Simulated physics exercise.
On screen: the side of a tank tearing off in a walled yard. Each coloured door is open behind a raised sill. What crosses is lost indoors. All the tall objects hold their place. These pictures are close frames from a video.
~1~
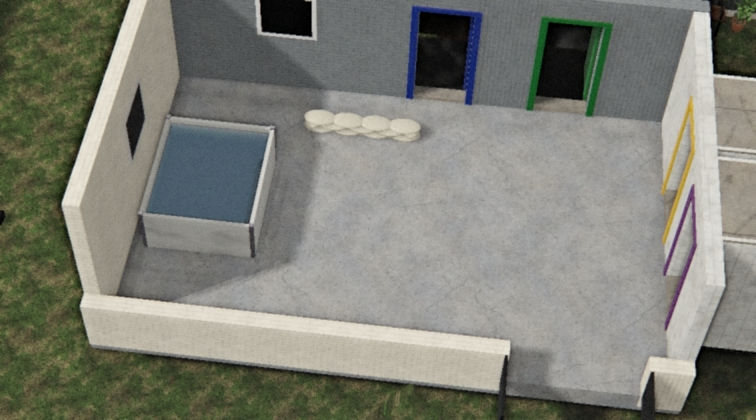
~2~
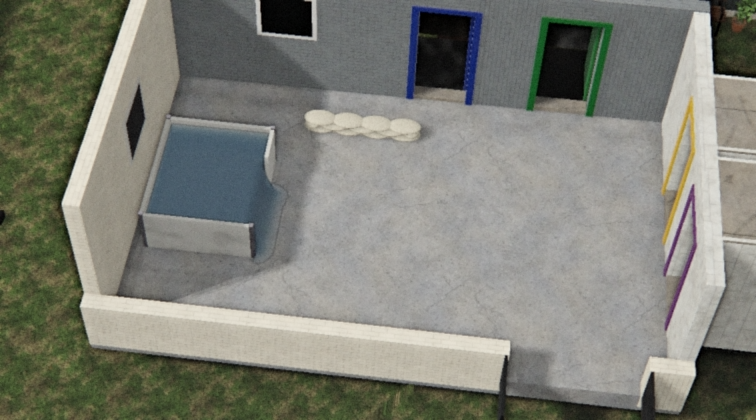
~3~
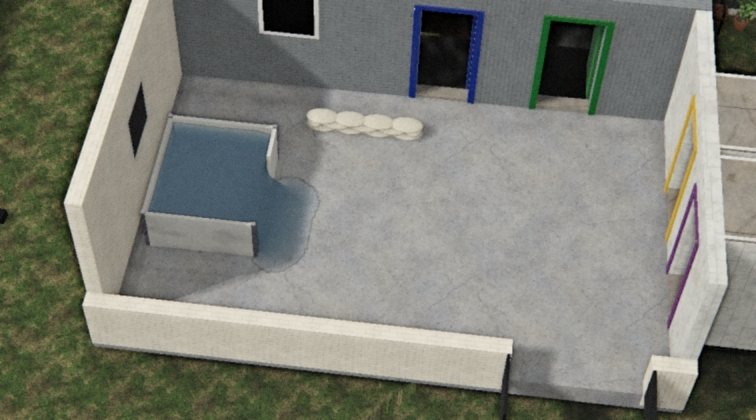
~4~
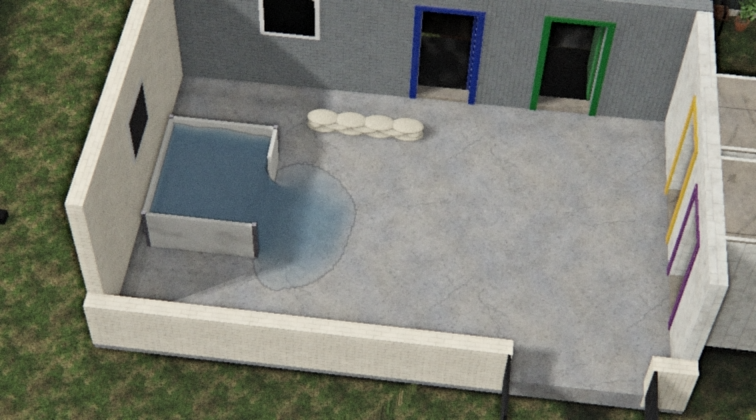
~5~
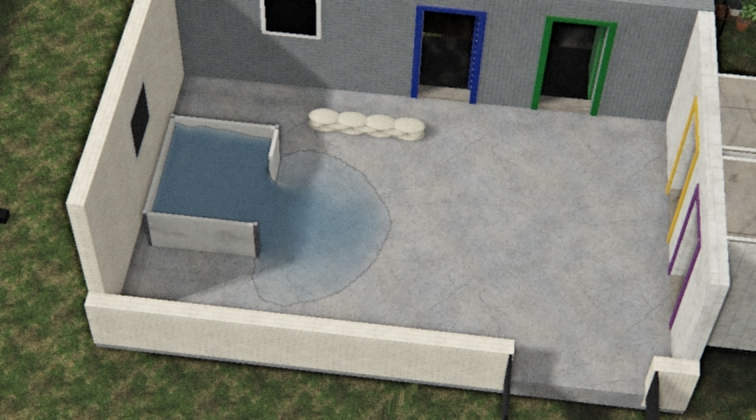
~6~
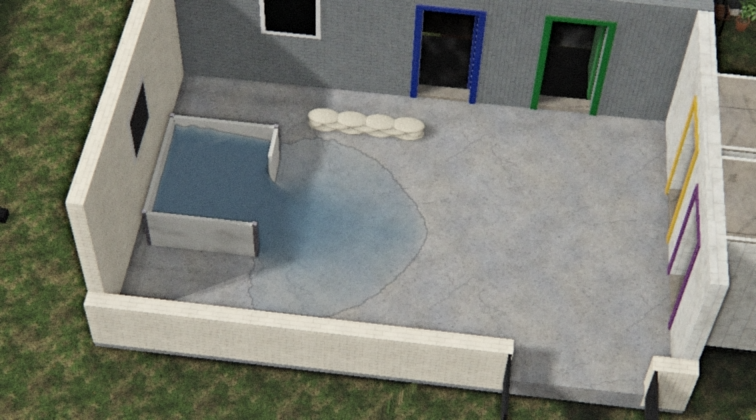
In a walled yard, the right side of a water tank tore open and water poured out through the gap, spreading rightward across the grey floor in a widening, rounded pool.
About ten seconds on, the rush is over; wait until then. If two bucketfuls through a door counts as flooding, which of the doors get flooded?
The blue door does not get flooded; the yellow door does not get flooded; the purple door gets flooded; the green door does not get flooded.
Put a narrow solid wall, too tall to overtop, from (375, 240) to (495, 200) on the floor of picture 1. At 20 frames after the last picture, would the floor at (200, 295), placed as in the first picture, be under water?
Answer: That point is left unsoaked.
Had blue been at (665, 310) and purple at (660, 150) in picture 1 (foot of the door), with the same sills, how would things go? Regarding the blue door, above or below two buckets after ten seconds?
In that case the blue one gets flooded.
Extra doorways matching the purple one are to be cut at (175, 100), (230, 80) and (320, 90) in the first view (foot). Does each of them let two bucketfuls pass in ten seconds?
The three doors, in turn: Is short of it, is short of it, is short of it.
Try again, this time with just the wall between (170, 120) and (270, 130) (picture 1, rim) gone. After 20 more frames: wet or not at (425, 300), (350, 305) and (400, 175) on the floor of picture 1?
In turn: Untouched, then untouched, then inundated.
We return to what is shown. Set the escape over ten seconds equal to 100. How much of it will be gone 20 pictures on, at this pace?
My reading is about 25 per cent.
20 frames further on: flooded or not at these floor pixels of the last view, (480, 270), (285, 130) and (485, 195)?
The three points read soaked through, clear and soaked through.
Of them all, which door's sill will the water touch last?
I'd go with the one in blue.
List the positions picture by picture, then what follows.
In the first picture, the tank at (209, 173) is whole and still.
In the second picture, water pours out at (259, 212) and has run to (263, 259).
In the third picture, water pours out at (261, 212) and has run to (288, 263).
In the fourth picture, water pours out at (262, 214) and has run to (349, 203).
In the fifth picture, the front is at (385, 218), out from the gap at (263, 213).
In the sixth picture, the front is at (421, 228), out from the gap at (262, 212).
A moment on, water covers 40 % of the floor; the blue door not reached, the yellow door not reached, the purple door not reached, the green door not reached.
Next, water covers 60 % of the floor; the blue door not reached, the yellow door not reached, the purple door wet at the sill, nothing in, the green door not reached.
Then, water covers 75 % of the floor; the blue door not reached, the yellow door wet at the sill, nothing in, the purple door over two buckets in, the green door wet at the sill, nothing in.
Later, water covers 75 % of the floor; the blue door wet at the sill, nothing in, the yellow door wet at the sill, nothing in, the purple door far over two buckets in, the green door wet at the sill, nothing in.
In the end, water covers 90 % of the floor; the blue door wet at the sill, nothing in, the yellow door wet at the sill, nothing in, the purple door far over two buckets in, the green door wet at the sill, nothing in.
